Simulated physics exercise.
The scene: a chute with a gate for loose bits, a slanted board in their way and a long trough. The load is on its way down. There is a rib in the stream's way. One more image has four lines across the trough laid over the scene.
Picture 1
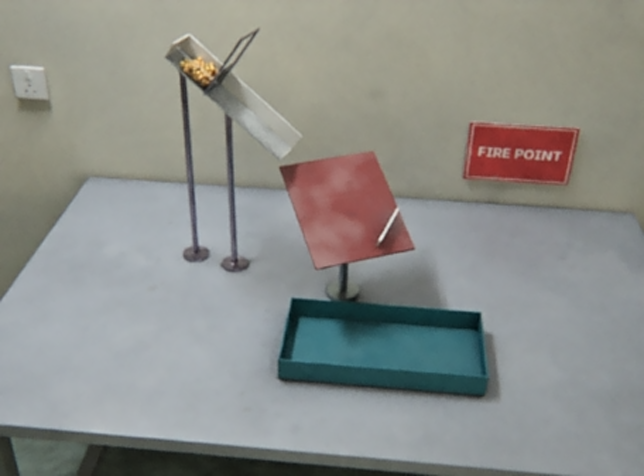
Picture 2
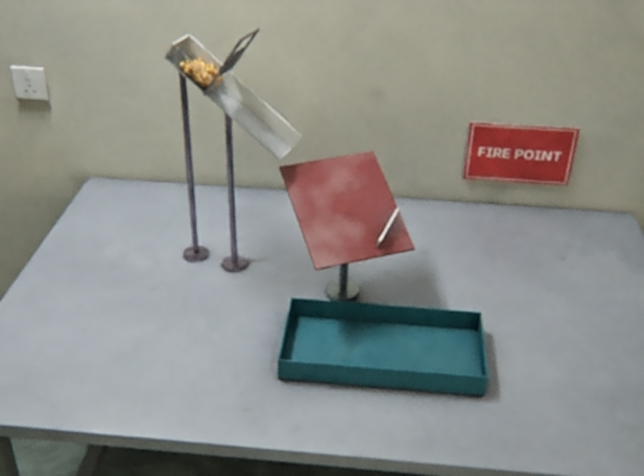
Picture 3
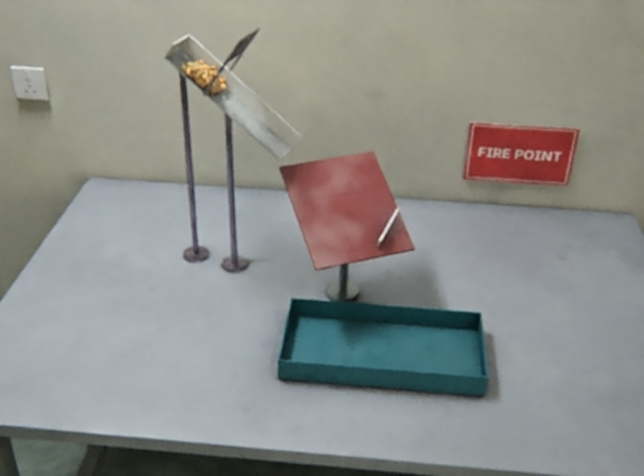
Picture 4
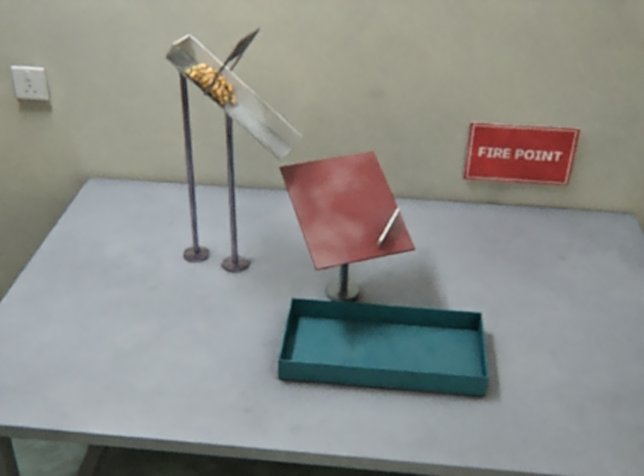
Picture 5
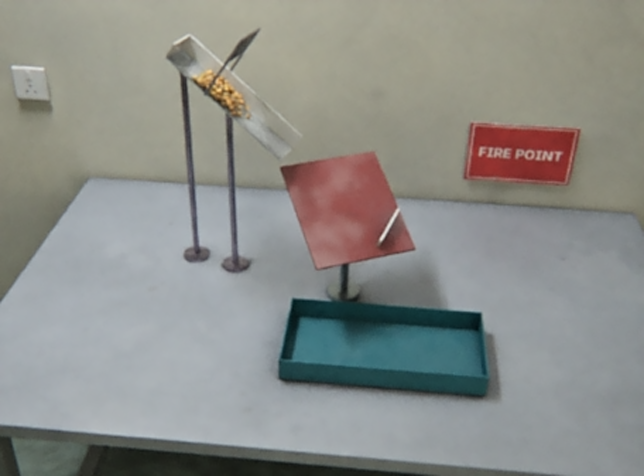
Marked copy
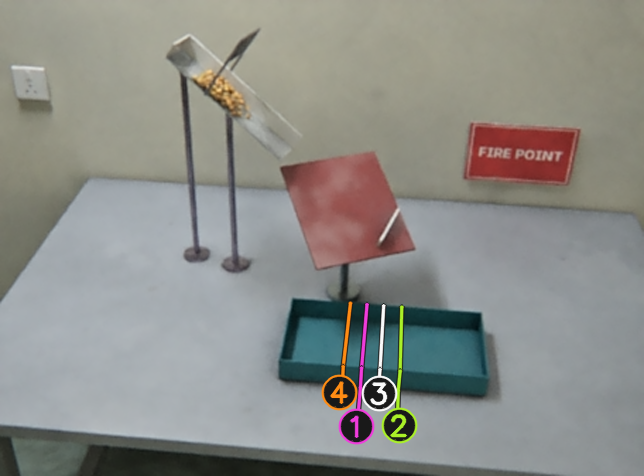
A raised metal chute above a tilted red board and teal trough, its gate lifting and small golden bits sliding partway down.
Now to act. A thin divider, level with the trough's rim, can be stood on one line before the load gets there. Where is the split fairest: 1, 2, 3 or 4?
Use line 3.
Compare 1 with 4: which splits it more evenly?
It is 1.
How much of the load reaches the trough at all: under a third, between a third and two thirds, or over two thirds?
Over two thirds.
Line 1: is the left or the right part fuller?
More lands on the right.
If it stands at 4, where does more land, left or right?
More lands on the right.
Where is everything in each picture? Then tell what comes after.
In the first frame, load behind the gate at (206, 73), dried chickpeas; lip of the chute at (286, 154), sloping gently.
In the second frame, middle of the board at (346, 207), tilted fairly steeply; middle of its low edge at (367, 259); of its high edge at (327, 158).
In the third frame, front corners of the trough at (278, 360) and (488, 377), empty; front of the load at (223, 87).
In the fourth frame, middle of the load at (213, 81); its front at (233, 102), about a quarter of the way to the lip; rib from (398, 208) to (380, 241).
In the fifth frame, middle of the load at (222, 88); its front at (249, 116), about half of the way to the lip.
On the marked copy, line 1 crosses the front rim at (361, 367); line 2 crosses the front rim at (400, 370); line 3 crosses the front rim at (380, 368); line 4 crosses the front rim at (343, 365).
For line 1, of what is caught, a small part on the left of the divider, most on the right.
For line 2, of what is caught, nearly all on the left of the divider, a small part on the right.
For line 3, of what is caught, about two thirds on the left of the divider, about a third on the right.
For line 4, of what is caught, a stray few on the left of the divider, nearly all on the right.
